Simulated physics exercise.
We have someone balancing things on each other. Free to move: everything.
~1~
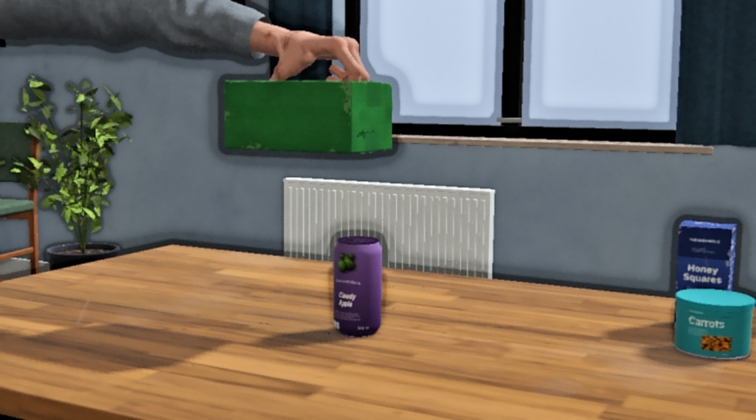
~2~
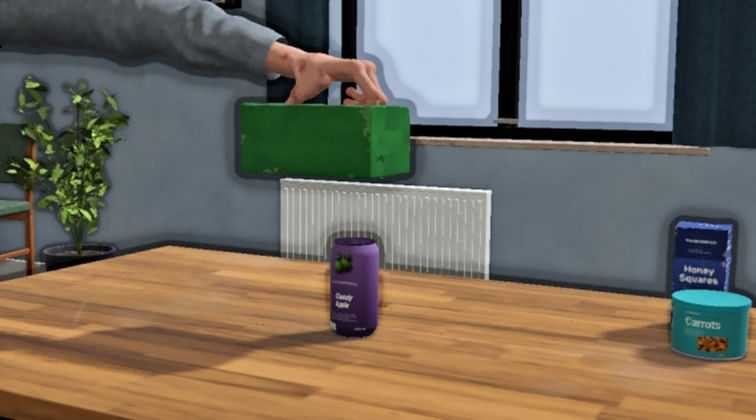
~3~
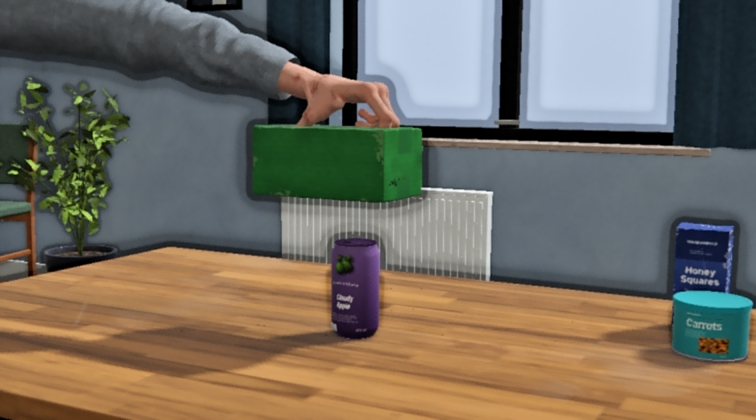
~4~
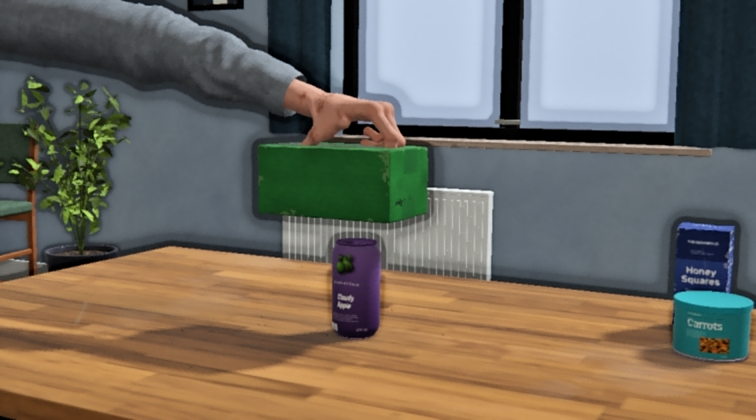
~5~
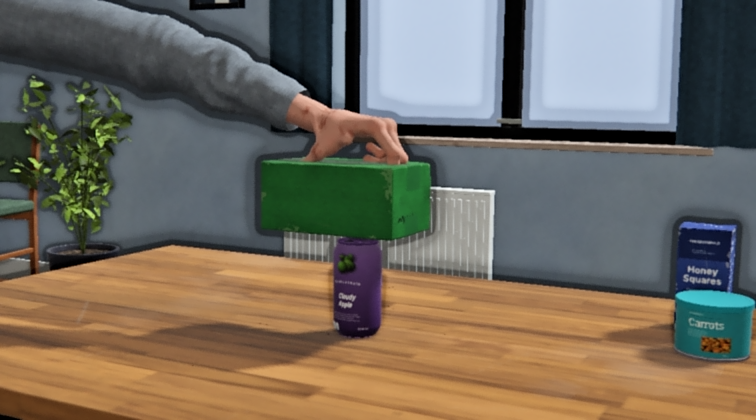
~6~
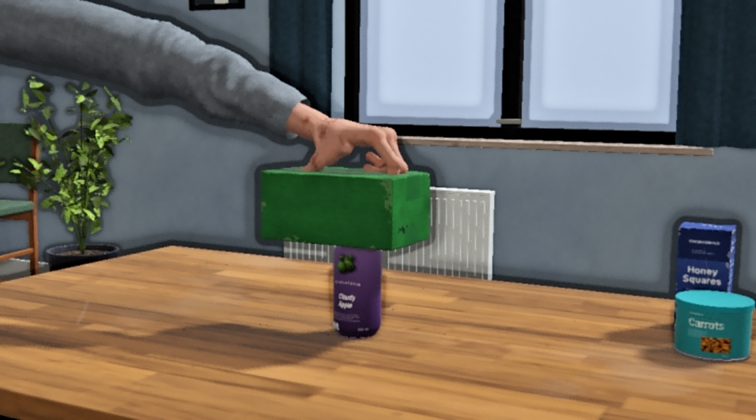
A green box being lowered by a hand onto an upright purple can on a wooden table, the fingers still gripping it.
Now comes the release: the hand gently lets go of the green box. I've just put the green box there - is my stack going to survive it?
Yes. None of it tumbles.
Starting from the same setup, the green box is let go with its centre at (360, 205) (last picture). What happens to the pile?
Observed: Pile steady.
Then, 0.90 s past the last view, nothing moves.
Then, 2.00 s past the last view, green box resting near (346, 206).
Finally, all 4 still in place. Final places as the last picture's camera would see them, green box near (346, 206). The pile keeps its balance.
